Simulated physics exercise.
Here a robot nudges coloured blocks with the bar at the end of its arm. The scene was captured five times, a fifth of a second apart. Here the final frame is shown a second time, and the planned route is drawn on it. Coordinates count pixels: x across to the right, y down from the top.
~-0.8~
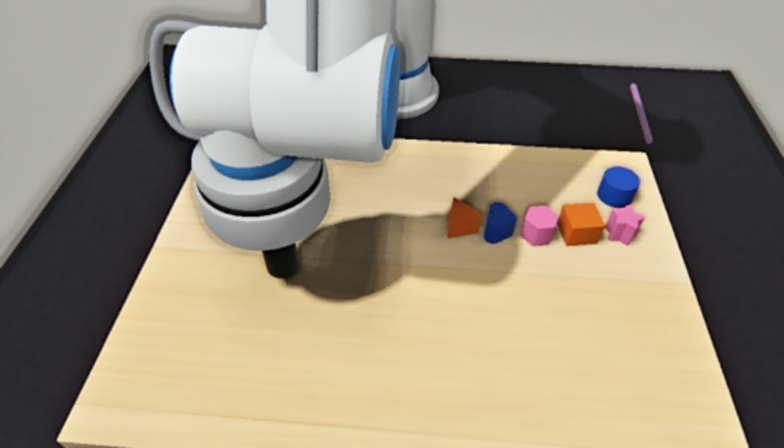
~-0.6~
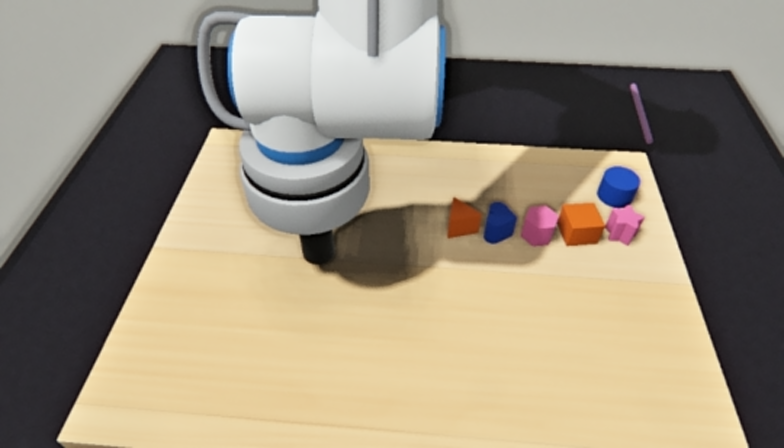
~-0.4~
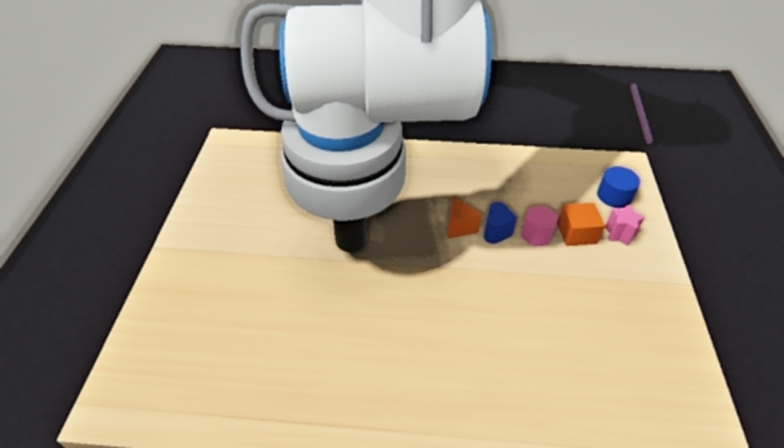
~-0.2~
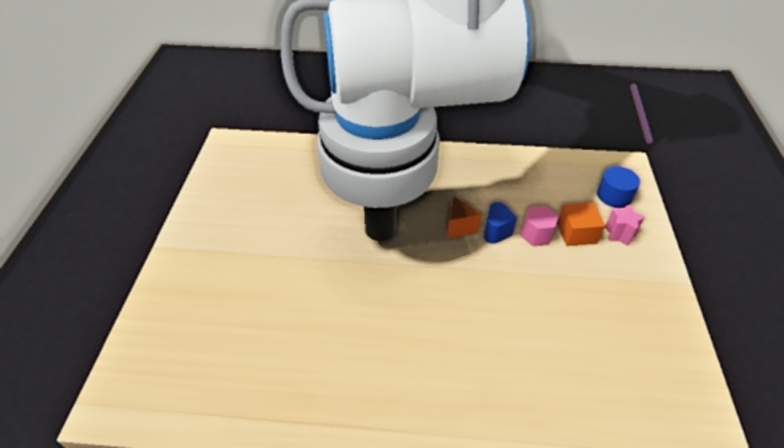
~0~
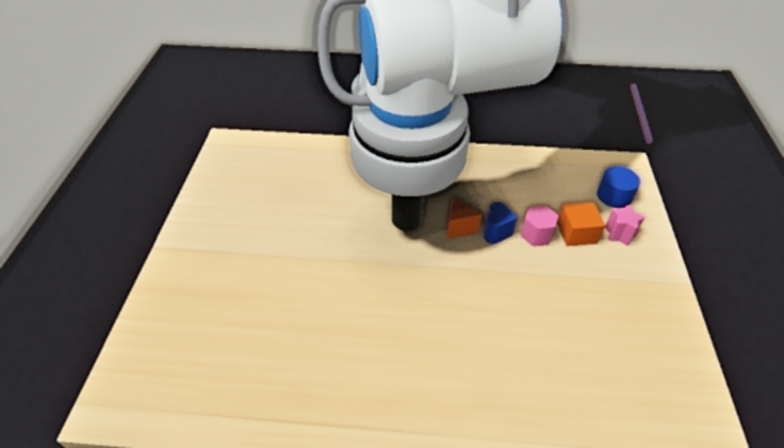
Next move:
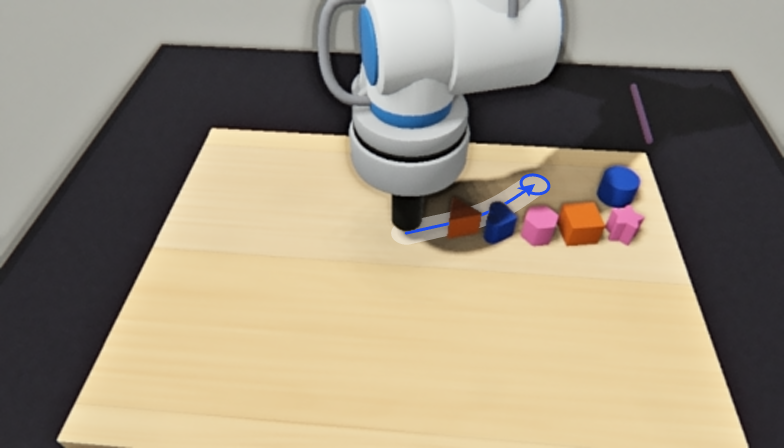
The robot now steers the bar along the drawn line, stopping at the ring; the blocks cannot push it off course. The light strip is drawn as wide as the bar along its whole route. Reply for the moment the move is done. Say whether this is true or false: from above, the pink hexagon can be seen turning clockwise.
It is false.
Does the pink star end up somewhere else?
That would be a no.
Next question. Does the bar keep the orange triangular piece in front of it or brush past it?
It falls back or aside.
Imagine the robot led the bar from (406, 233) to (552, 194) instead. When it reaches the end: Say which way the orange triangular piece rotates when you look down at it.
Clockwise from above.
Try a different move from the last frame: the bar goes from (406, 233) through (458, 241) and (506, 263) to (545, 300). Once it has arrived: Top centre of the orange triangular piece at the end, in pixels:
It will likely be found at (482, 208).
The line goes from (406, 233) by way of (456, 222) and (501, 206) to (535, 184).
The first path, step by step. One third of the way, bar at (458, 209); orange triangular piece at (485, 207); blue heart-shaped block at (512, 215).
Two thirds of the way, bar at (504, 193); orange triangular piece at (516, 208), turned 60° clockwise; blue heart-shaped block at (534, 225), turned 20° clockwise; pink hexagon at (561, 223), turned 30° anticlockwise; orange square at (589, 215).
At the end, bar at (538, 171); orange triangular piece at (516, 208), turned 60° clockwise; blue heart-shaped block at (534, 225), turned 20° clockwise; pink hexagon at (561, 223), turned 30° anticlockwise; orange square at (589, 215); pink star unmoved.
